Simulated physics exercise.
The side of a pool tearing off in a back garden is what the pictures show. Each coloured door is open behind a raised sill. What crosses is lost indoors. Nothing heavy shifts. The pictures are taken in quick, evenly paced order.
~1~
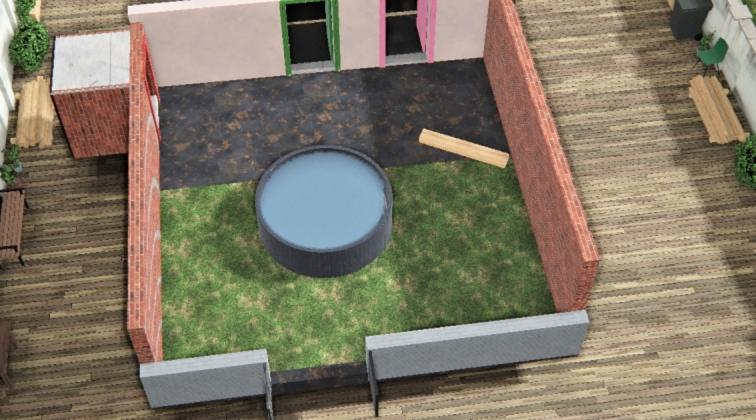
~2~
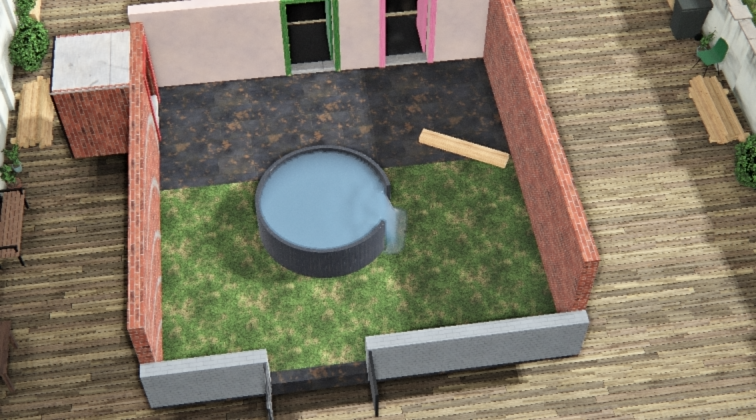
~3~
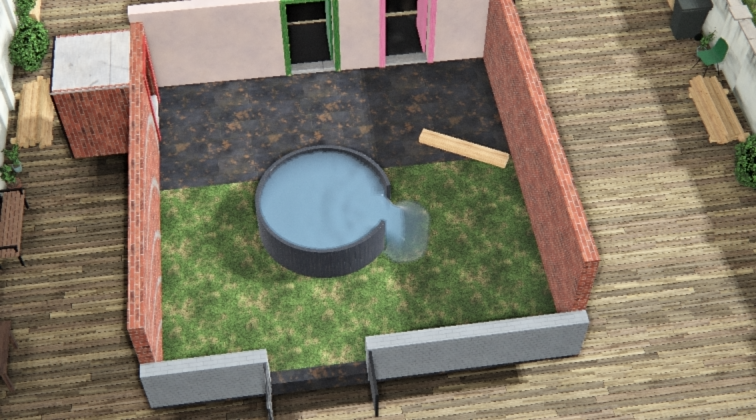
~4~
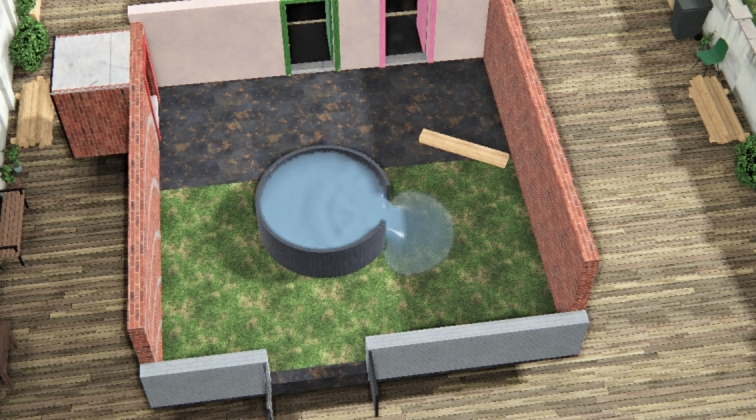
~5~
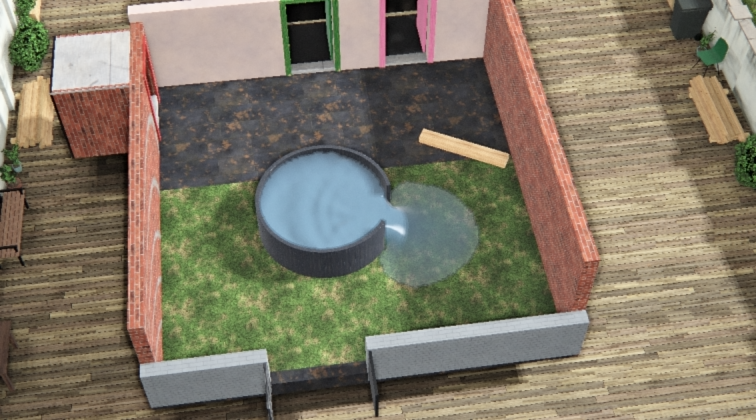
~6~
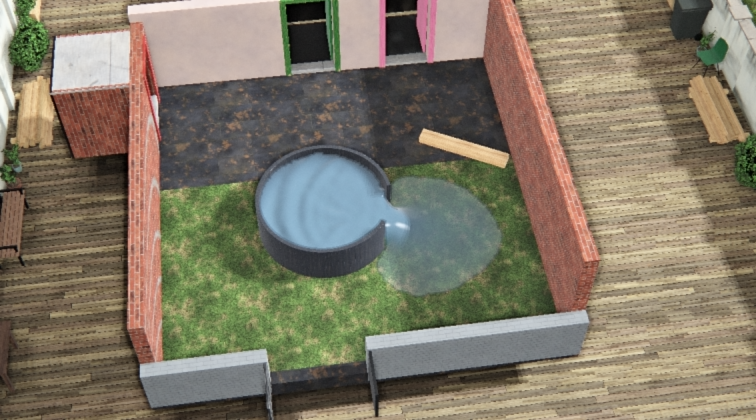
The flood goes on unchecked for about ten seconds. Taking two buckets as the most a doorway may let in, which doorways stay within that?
Outcome: The red door will respect the limit; the pink door will respect the limit; the green door will respect the limit.
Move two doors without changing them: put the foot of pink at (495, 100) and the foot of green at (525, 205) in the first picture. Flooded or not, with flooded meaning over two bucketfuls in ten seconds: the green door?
For the green door, it tops it.
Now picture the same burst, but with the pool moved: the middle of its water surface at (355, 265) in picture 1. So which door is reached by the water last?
It's the red one, as it turns out.
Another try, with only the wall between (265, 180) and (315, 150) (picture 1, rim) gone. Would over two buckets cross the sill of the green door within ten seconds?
Result for the green door: It ends up above.
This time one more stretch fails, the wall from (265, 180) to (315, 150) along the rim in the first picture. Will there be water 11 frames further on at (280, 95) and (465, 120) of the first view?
Respectively: Drenched and parched.
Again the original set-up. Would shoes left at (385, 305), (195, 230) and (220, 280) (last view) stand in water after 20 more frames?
Point 1: Drenched; point 2: Not wet; point 3: Not wet.
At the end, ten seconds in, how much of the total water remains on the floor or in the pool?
I reckon around 96 in a hundred.
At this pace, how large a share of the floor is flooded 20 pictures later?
The answer is around 35 per cent.
A moment on, water covers 20 % of the floor; the red door not reached, the pink door not reached, the green door not reached.
Next, water covers 25 % of the floor; the red door not reached, the pink door not reached, the green door not reached.
Then, water covers 35 % of the floor; the red door not reached, the pink door not reached, the green door not reached.
Later, water covers 60 % of the floor; the red door not reached, the pink door wet at the sill, nothing in, the green door not reached.
In the end, water covers 85 % of the floor; the red door not reached, the pink door wet at the sill, nothing in, the green door wet at the sill, nothing in.
